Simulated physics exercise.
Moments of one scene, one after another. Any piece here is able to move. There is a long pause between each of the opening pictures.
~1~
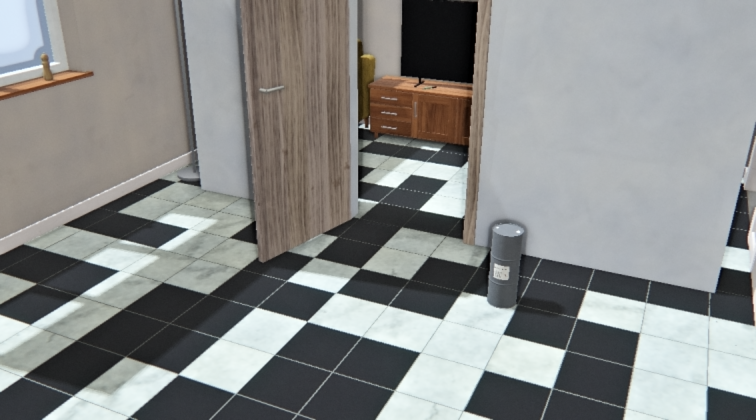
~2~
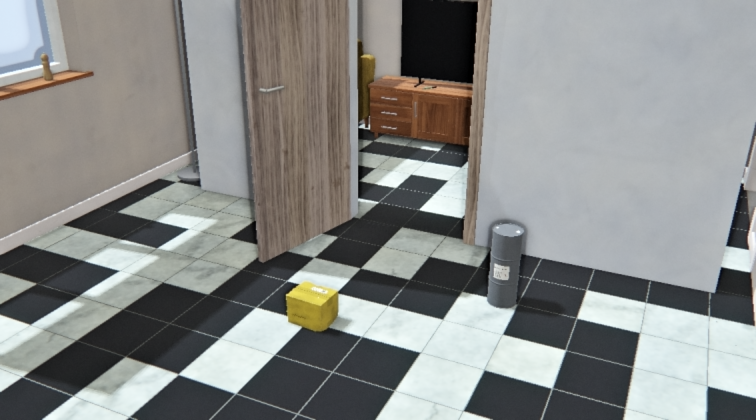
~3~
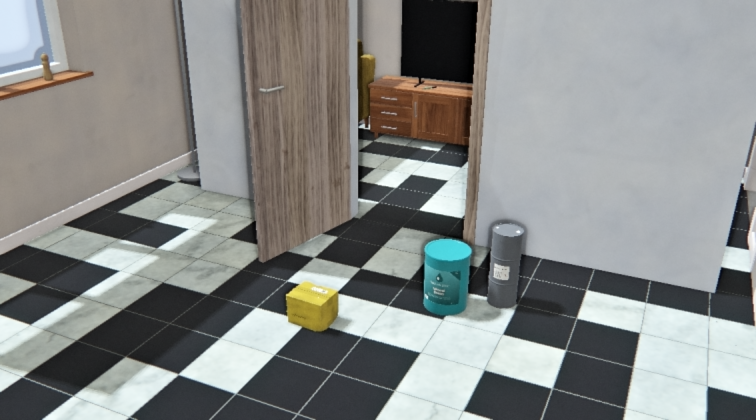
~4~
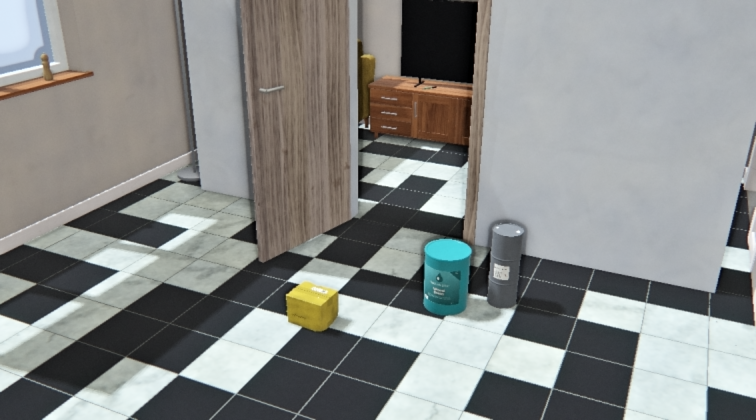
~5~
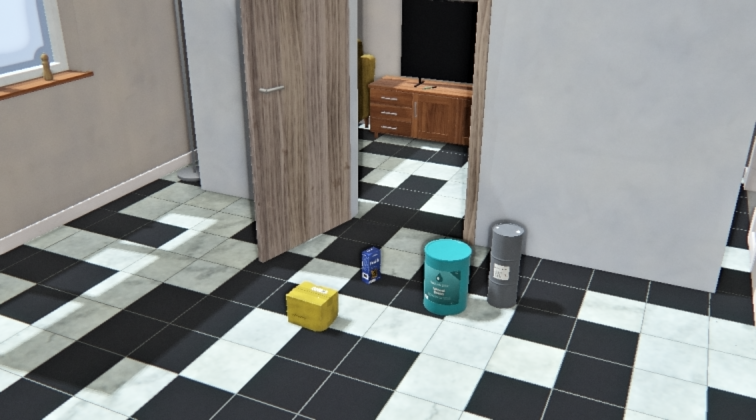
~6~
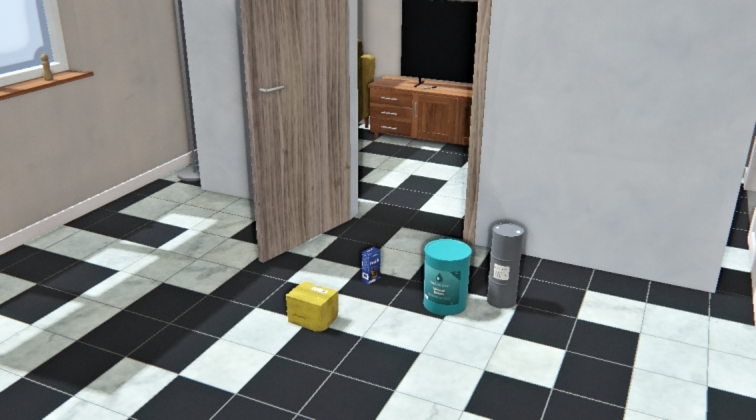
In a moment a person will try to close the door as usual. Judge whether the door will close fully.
The door travels the whole way.
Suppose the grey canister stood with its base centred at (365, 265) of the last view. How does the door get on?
The door gets held up.
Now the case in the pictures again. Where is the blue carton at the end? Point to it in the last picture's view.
End position, last frame: About (414, 284).
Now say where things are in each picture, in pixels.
In the first frame, door wide open and still; grey canister (505, 266).
In the second frame, door wide open and still; grey canister (505, 266).
In the third frame, door wide open and still; yellow box (313, 306); turquoise pail (447, 277).
In the fourth frame, door wide open and still; grey canister (505, 266); yellow box (313, 306).
In the fifth frame, door wide open and still; turquoise pail (447, 277); grey canister (505, 266).
In the sixth frame, door wide open and still; blue carton (371, 265); yellow box (313, 306).
Then, 0.50 s past the last view, door 81° open.
Then, 0.90 s past the last view, door 45° open; blue carton rocked 18° from its first pose near (394, 270).
Then, 1.00 s past the last view, door 36° open; blue carton rocked 65° from its first pose near (407, 277).
Then, 1.20 s past the last view, door 17° open; blue carton on its side near (414, 284).
Finally, door 0° open; down or leaning hard on the floor, blue carton; the other 3 still in place. Final places as the last picture's camera would see them, blue carton near (414, 284).
